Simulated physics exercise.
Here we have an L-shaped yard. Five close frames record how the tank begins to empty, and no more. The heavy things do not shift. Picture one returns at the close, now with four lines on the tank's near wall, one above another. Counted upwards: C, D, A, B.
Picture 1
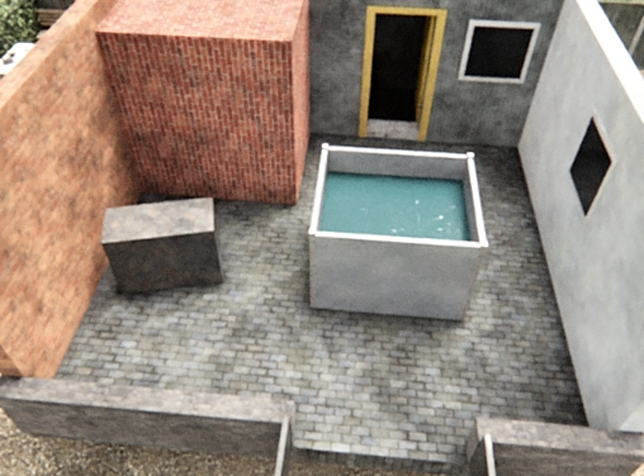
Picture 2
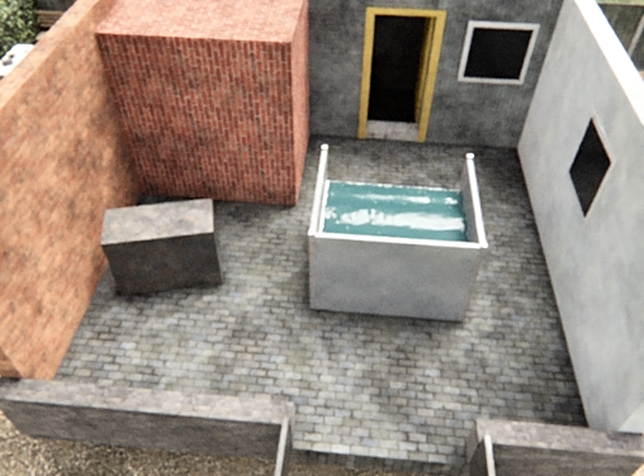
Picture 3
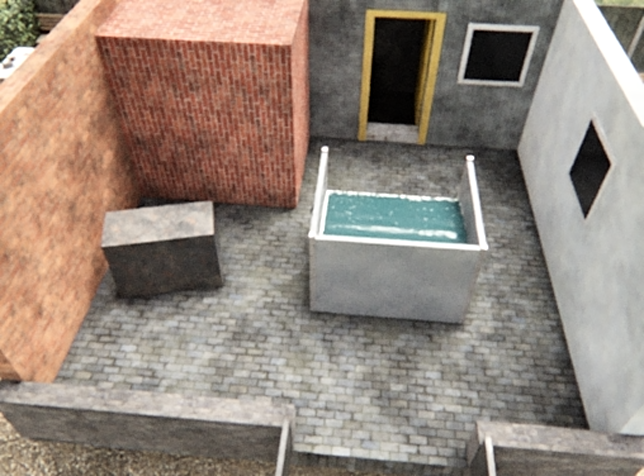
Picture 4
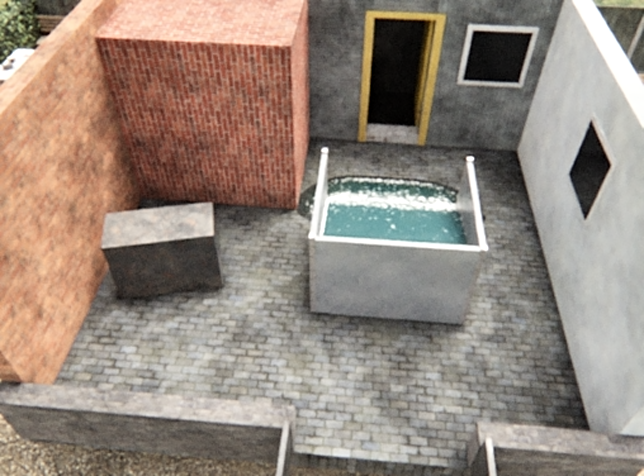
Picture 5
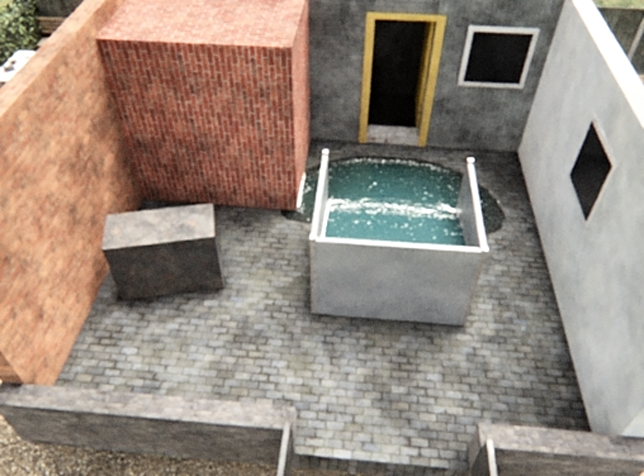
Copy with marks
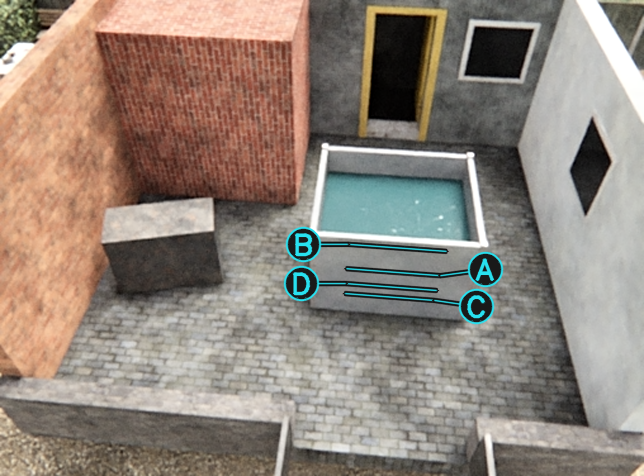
In a walled yard, a tank's back side vanishes and water pours out behind it.
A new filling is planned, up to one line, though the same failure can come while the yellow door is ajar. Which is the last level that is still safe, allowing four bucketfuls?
The answer is level C.
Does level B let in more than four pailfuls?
Yes, it does.
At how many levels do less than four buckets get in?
One of them.
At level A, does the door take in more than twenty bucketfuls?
Yes, it does.
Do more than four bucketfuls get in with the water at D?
Yes.
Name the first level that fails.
Here it is level D.
On the marked copy, A at (393, 272); B at (396, 247); C at (389, 296); D at (391, 287); from the bottom up C, D, A, B.
If A is chosen, dozens of bucketfuls pour in.
If B is chosen, dozens of bucketfuls pour in.
If C is chosen, a splash gets over, under a bucket.
If D is chosen, about 10 bucketfuls get in.
